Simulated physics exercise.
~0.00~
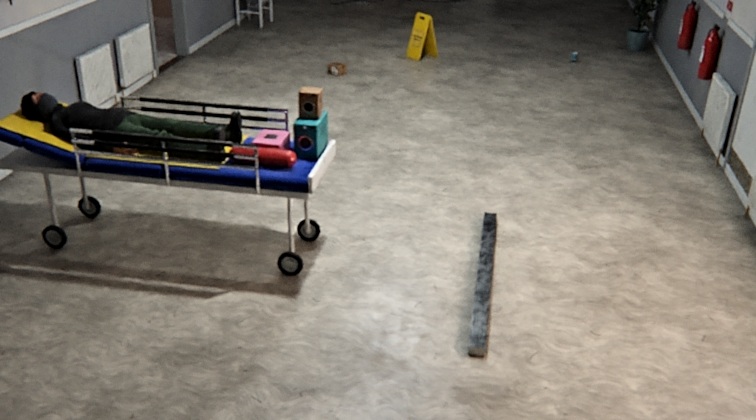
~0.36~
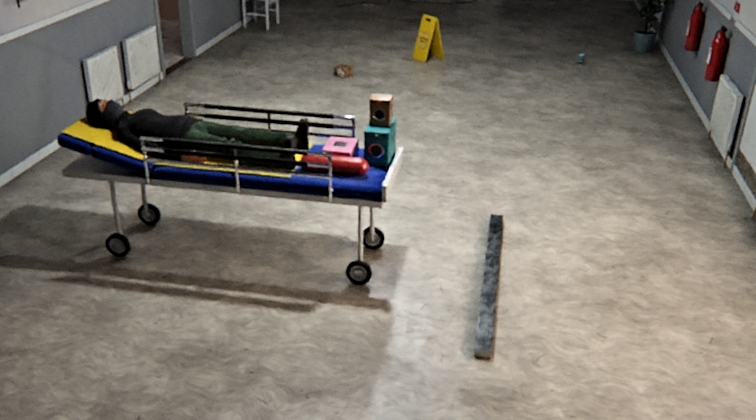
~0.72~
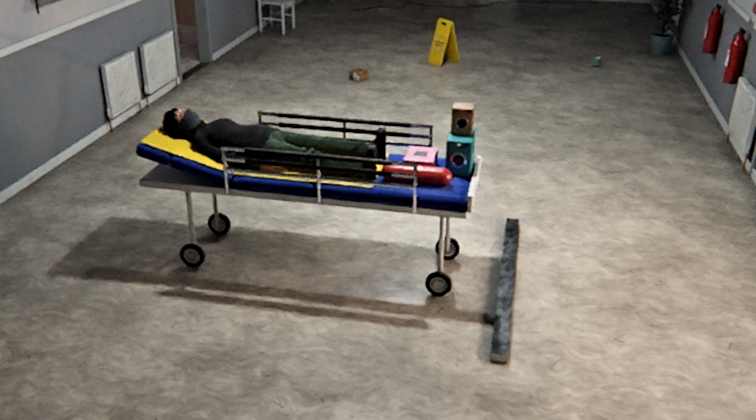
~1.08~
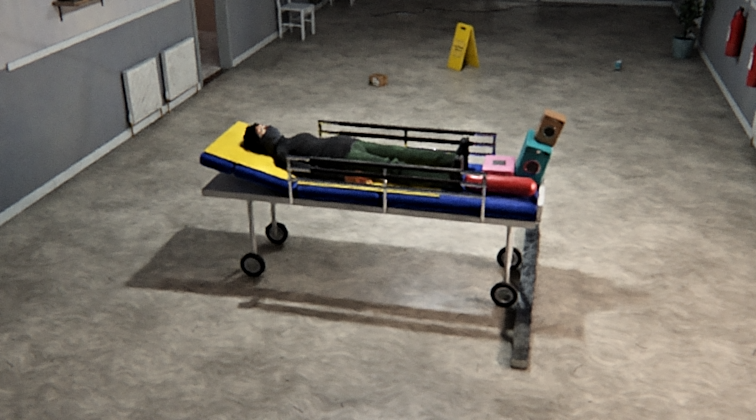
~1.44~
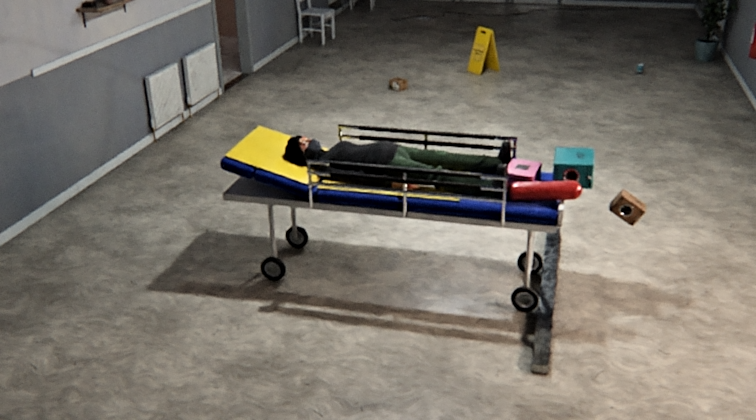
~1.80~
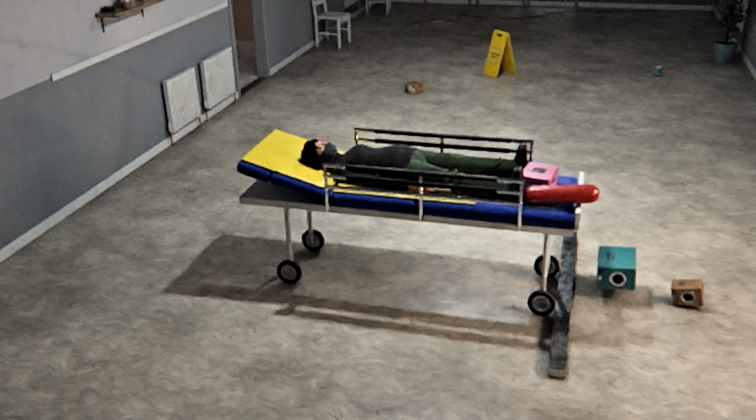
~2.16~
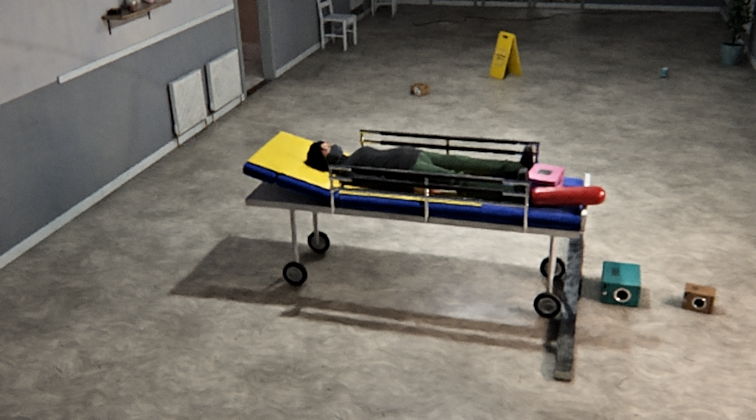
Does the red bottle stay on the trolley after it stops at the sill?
Yes, the red bottle stays aboard. It slides towards the foot end and ends up jutting past the edge, but it does not fall.
